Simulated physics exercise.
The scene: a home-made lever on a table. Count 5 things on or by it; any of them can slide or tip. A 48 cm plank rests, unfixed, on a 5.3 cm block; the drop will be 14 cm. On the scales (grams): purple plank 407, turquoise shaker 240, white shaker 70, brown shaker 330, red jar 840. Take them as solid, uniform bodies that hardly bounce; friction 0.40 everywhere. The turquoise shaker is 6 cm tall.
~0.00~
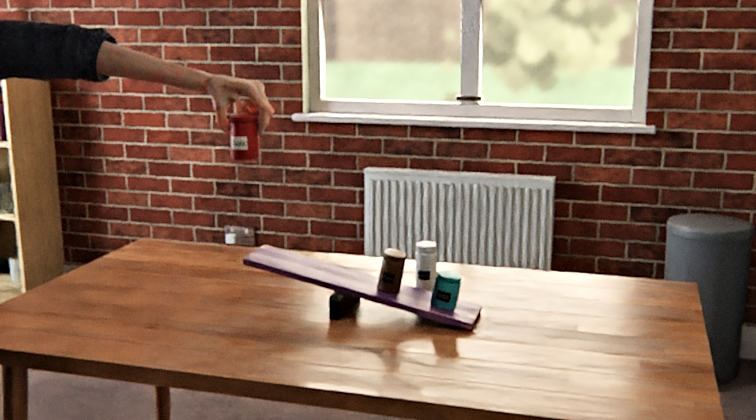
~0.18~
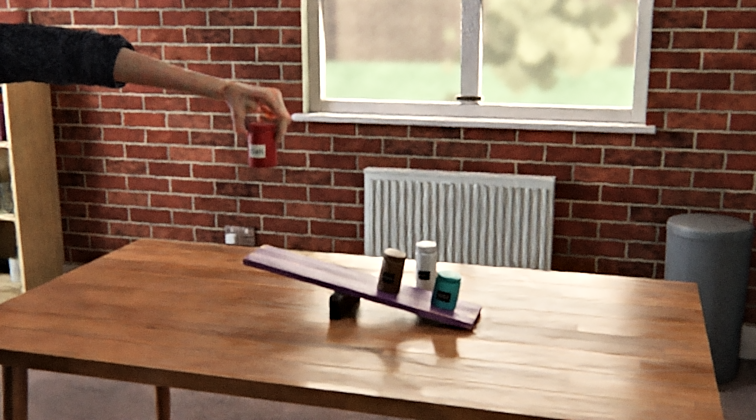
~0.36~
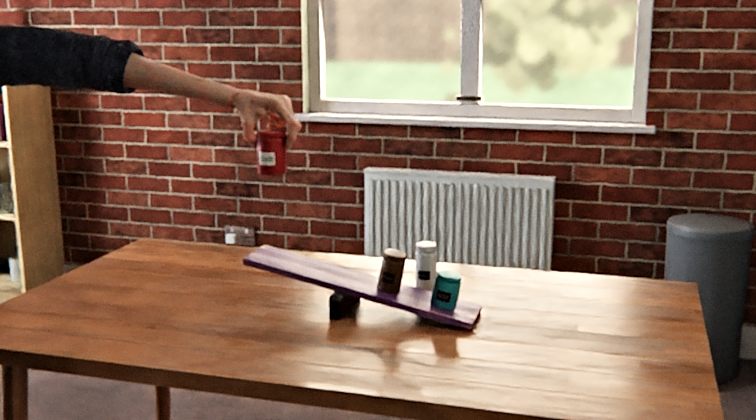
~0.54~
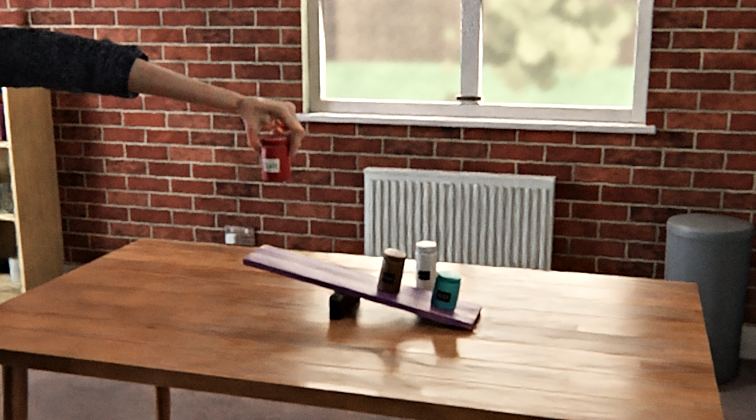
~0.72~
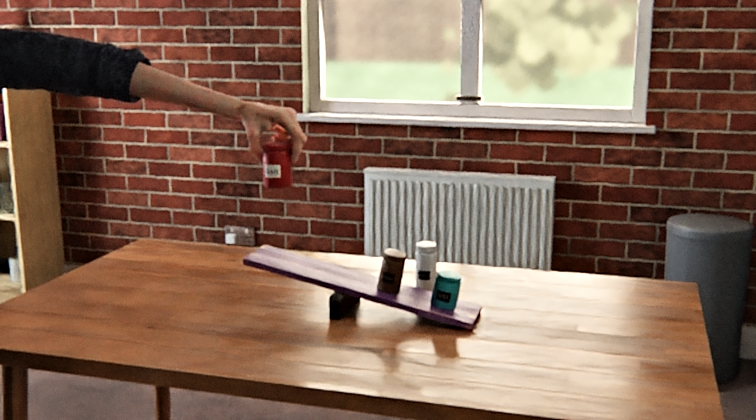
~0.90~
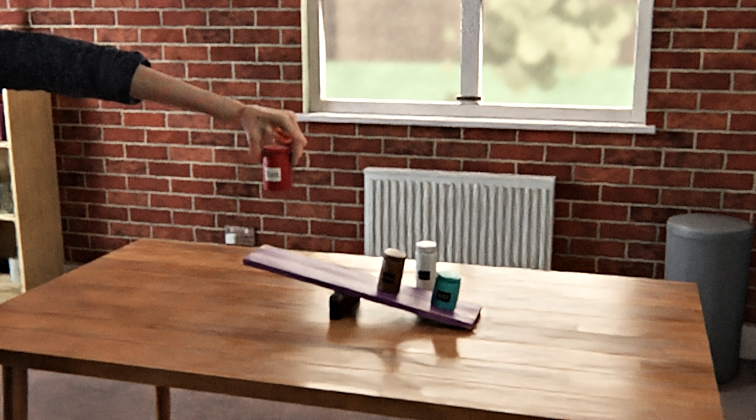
A hand moves a red jar slightly right and down above a tilted purple plank.
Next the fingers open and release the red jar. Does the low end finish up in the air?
The plank swings over.
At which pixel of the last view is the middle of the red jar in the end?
Around (231, 286).
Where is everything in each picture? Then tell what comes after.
In the first picture, 9 cm still to go; red jar (245, 136); purple plank (362, 285).
In the second picture, 6 cm still to go; red jar (262, 145); white shaker (426, 268).
In the third picture, 3 cm still to go; red jar (272, 152); purple plank (362, 285).
In the fourth picture, 2 cm still to go; red jar (276, 159); white shaker (426, 268).
In the fifth picture, 1 cm still to go; red jar (278, 164); purple plank (362, 285).
Held still over the plank; red jar (278, 167); white shaker (426, 268), in the sixth picture.
Around 1.20 s, plank at 2°, leaning as at the start; red jar at 13° to upright near (283, 248); turquoise shaker at 9° to upright; brown shaker at 10° to upright.
Around 1.40 s, plank at 15°, tipped the other way; red jar at 22° to upright near (270, 268); turquoise shaker at 68° to upright; brown shaker on its side.
Around 1.50 s, plank at 15°, tipped the other way; red jar at 33° to upright near (260, 269); turquoise shaker on its side; brown shaker on its side.
Around 1.70 s, plank at 15°, tipped the other way; red jar on its side near (238, 282); turquoise shaker on its side; brown shaker on its side.
Finally (4.0 s), plank at 15°, tipped the other way; on their side or leaning hard on the table or plank, turquoise shaker, brown shaker and red jar; the other 2 still in place (within 4 cm). Final places as that camera would see them, red jar near (231, 286). The plank comes down at its raised end.
